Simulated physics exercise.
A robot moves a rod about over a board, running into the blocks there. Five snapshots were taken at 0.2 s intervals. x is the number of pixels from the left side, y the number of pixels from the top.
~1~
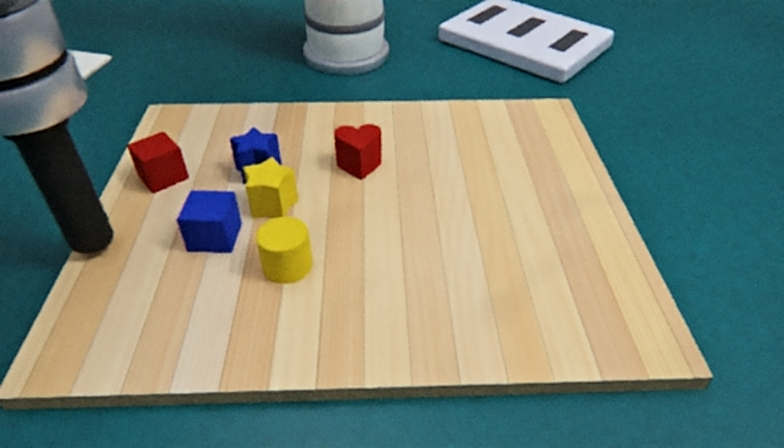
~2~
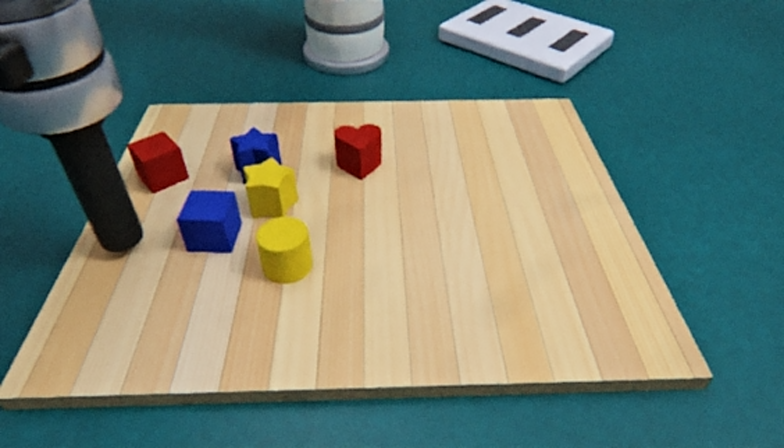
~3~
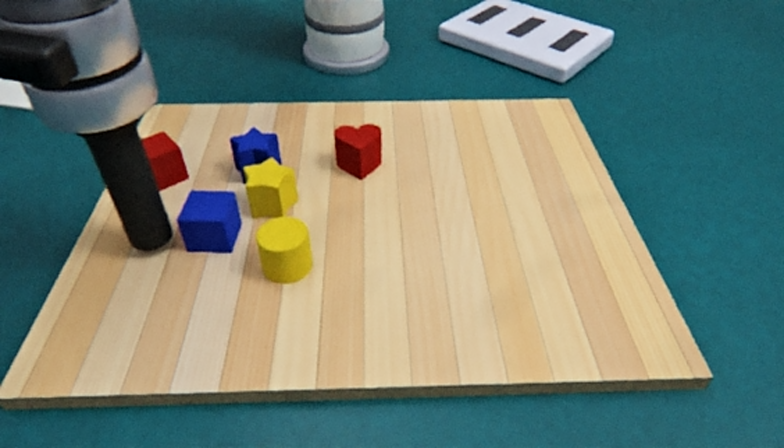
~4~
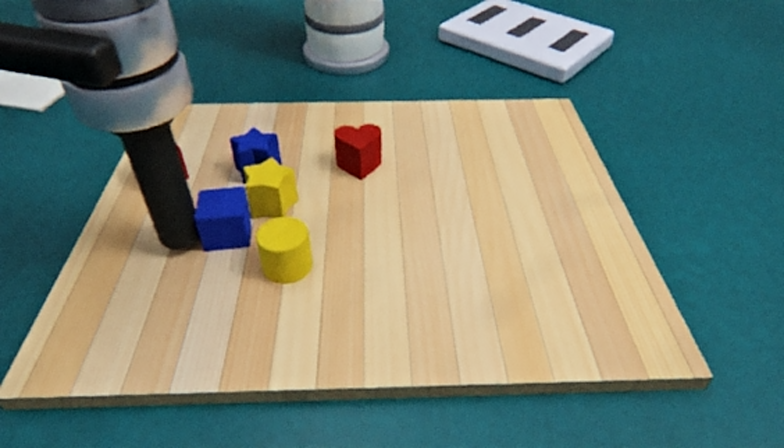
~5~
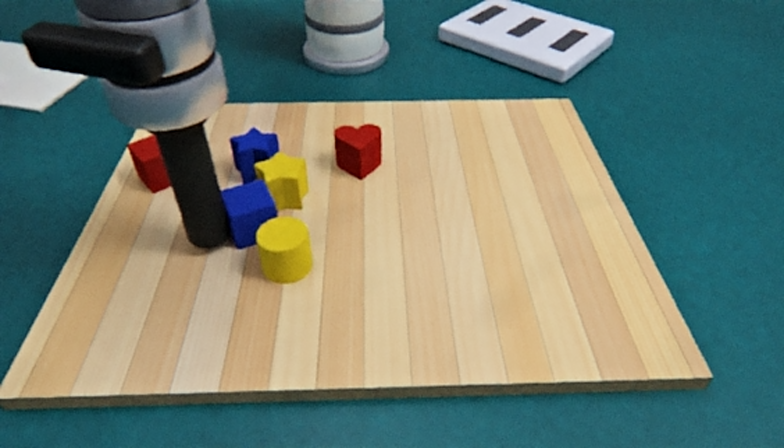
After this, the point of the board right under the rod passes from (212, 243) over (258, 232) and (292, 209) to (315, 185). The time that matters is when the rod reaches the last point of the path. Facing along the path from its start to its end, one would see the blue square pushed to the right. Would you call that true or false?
That claim is true.
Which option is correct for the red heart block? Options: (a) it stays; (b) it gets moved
Choice b: It gets moved.
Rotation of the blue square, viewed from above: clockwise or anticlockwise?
Seen from above, clockwise.
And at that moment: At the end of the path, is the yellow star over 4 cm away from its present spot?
Answer: Yes.
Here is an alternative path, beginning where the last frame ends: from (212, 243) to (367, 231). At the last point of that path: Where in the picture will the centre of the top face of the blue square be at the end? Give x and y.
The top centre is at (341, 173).
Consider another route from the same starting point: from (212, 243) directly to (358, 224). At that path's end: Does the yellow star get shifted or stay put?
It travels a centimetre or more.
The first path, step by step. One third of the way, rod (259, 222); blue square (295, 185); yellow star (300, 155), turned 65° anticlockwise.
Two thirds of the way, rod (291, 200); blue square (331, 173); yellow star (307, 151), turned 90° anticlockwise.
At the end, rod (314, 177); blue square (344, 167), turned 45° clockwise; yellow star (322, 133), turned 120° anticlockwise; yellow cylinder still; red heart block (366, 129), turned 15° clockwise.
